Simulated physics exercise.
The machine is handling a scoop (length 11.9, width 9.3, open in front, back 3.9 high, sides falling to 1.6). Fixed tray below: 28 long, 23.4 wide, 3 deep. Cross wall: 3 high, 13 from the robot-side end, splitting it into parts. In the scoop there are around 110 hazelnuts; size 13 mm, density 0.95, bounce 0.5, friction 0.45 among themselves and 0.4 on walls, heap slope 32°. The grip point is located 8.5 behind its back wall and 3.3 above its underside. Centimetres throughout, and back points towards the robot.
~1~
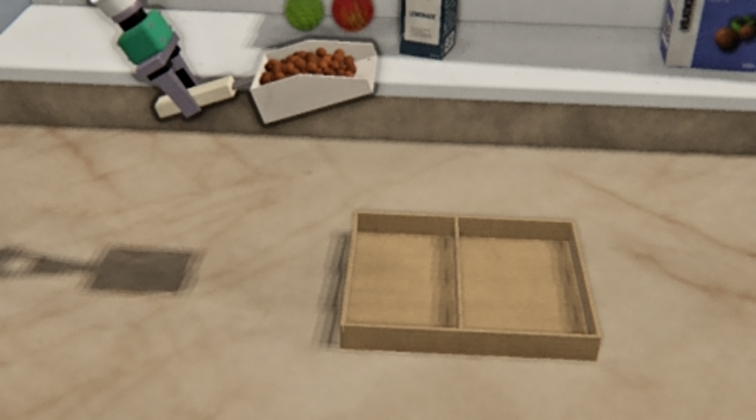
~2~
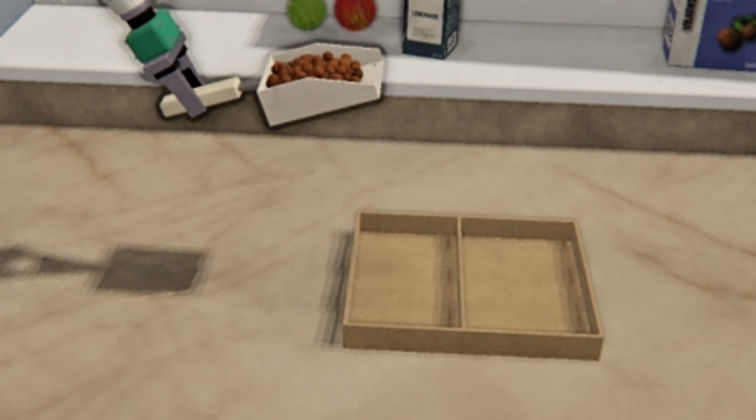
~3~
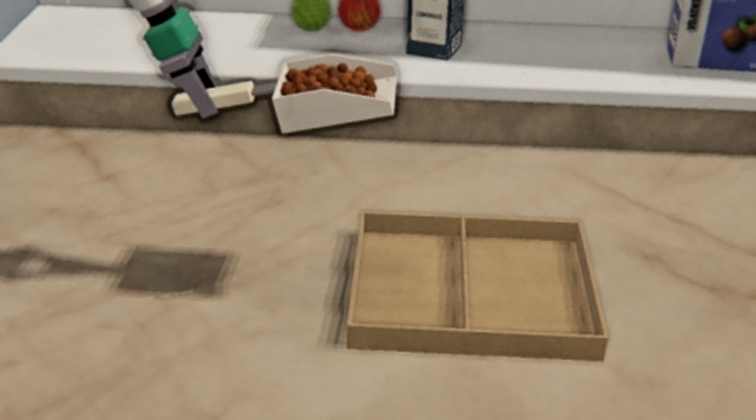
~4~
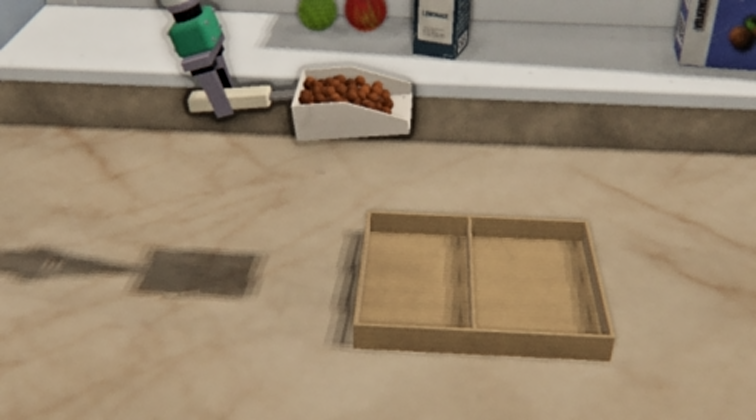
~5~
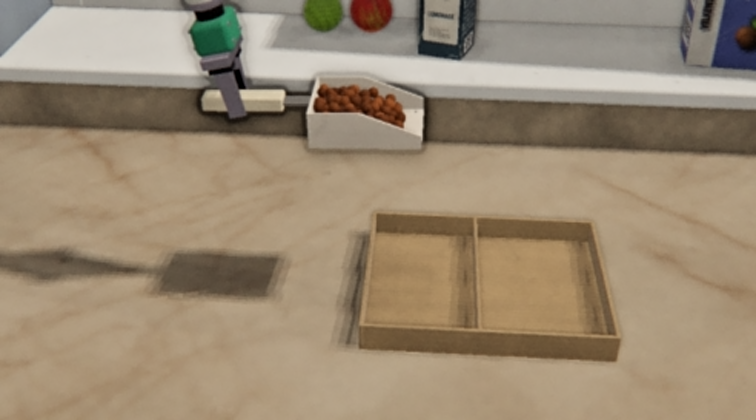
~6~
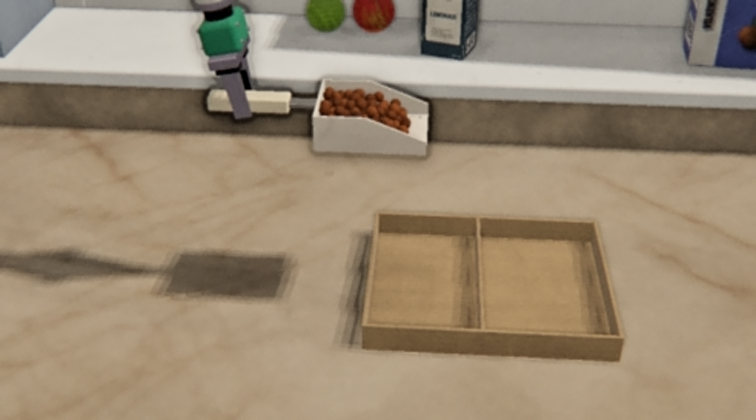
A white scoop heaped with small brown hazelnuts, gripped at its pale handle by a robot arm, starts out tilted backward above a marble-look surface with a divided wooden tray. The arm carries it slightly right and nearer while levelling it, its shadow sliding right, and the nuts stay heaped inside.
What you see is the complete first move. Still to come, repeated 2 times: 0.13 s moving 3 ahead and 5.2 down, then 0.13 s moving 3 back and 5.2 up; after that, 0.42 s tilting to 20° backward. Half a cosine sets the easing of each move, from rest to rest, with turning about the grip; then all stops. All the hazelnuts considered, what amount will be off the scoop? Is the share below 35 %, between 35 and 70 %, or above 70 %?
Below 35 %.
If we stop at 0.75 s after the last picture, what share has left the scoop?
I'd say some 20 percent by then.
Then, 0.38 s after the last picture, level, highest piece 21 above the table; 106 on the scoop, 1 in the robot-side part, 5 in flight or on a rim.
Then, 0.75 s after the last picture, tilted 12° backward, highest piece 26 above the table; 90 on the scoop, 13 in the robot-side part, 5 in the far-side part, 1 on the table or floor, 3 in flight or on a rim.
Then, 1.14 s after the last picture, tilted 20° backward, highest piece 29 above the table; 90 on the scoop, 14 in the robot-side part, 6 in the far-side part, 2 on the table or floor.
Then, 2.19 s after the last picture, tilted 20° backward, highest piece 29 above the table; 90 on the scoop, 14 in the robot-side part, 6 in the far-side part, 2 on the table or floor.
Final count, 90 on the scoop, 14 in the robot-side part, 6 in the far-side part, 2 on the table or floor. That is 20 % off the scoop.
